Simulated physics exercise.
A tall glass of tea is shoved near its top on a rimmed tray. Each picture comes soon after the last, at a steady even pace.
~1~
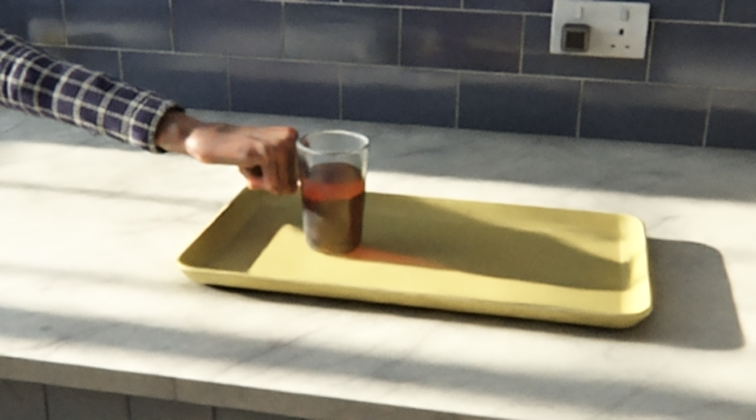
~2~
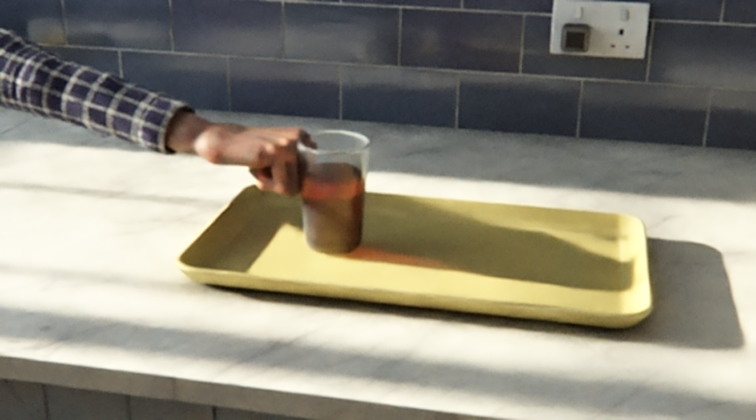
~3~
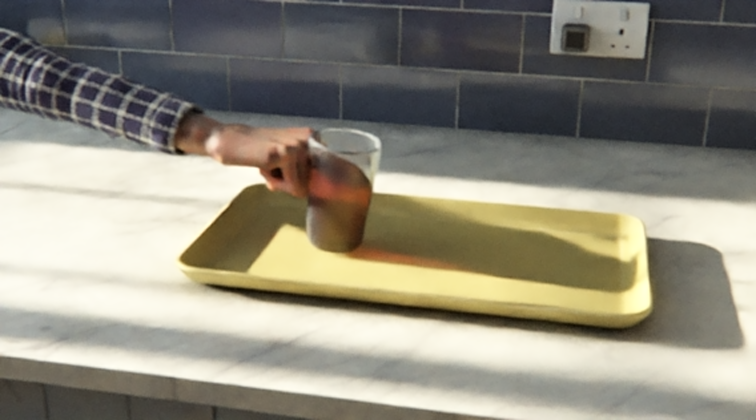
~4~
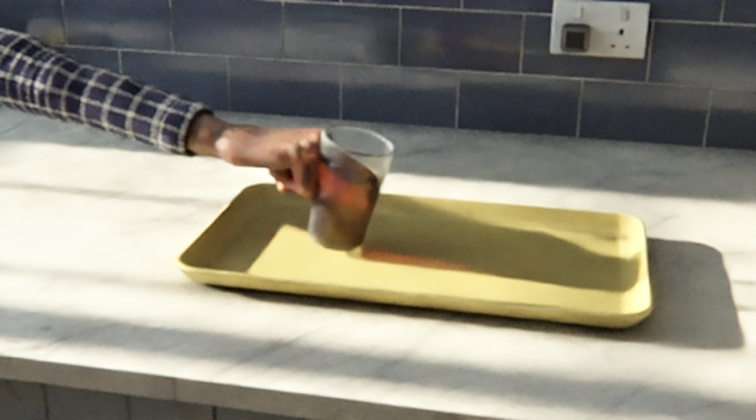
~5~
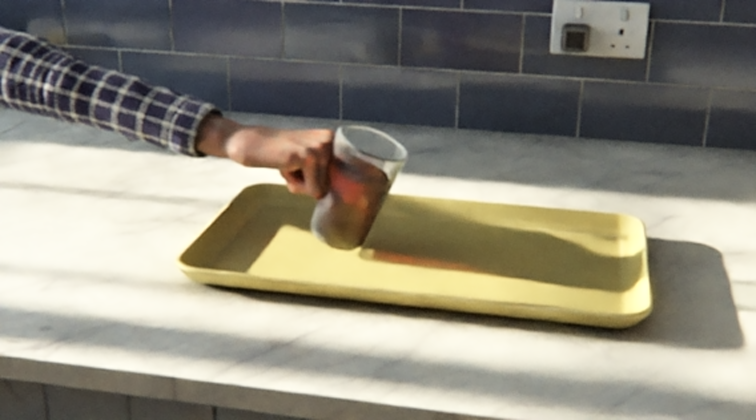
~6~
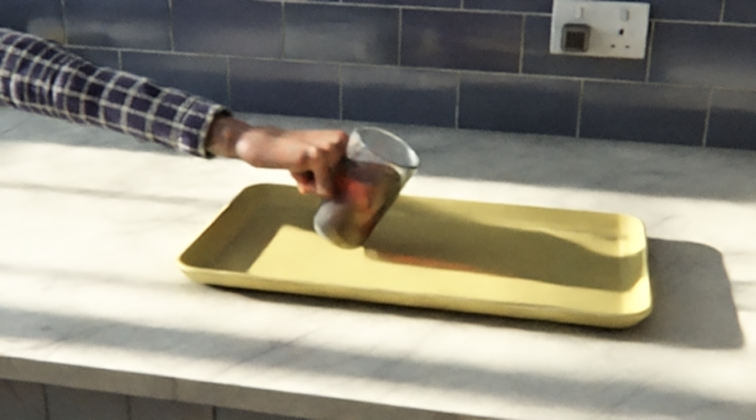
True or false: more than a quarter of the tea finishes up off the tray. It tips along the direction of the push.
True.
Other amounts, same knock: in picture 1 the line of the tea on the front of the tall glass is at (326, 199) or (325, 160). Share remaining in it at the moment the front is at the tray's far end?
55 % and 55 %.
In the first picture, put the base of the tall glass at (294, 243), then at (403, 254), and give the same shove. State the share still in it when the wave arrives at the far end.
First try about 45 per cent, second try about 75 per cent.
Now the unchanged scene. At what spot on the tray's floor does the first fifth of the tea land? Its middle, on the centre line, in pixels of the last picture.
Roughly (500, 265).
A moment on, the tall glass is falling and 99 per cent is in the glass, 0 on the tray and 1 above or beyond its rim.
Next, the tall glass lies on its side and 65 per cent is in the glass, 20 on the tray and 15 above or beyond its rim.
Then the tall glass lies on its side and 35 per cent is in the glass, 53 on the tray and 13 above or beyond its rim.
Later the tall glass lies on its side and 18 per cent is in the glass, 46 on the tray and 36 above or beyond its rim.
In the end 64 per cent is held by tray and glass, 36 is off the tray.
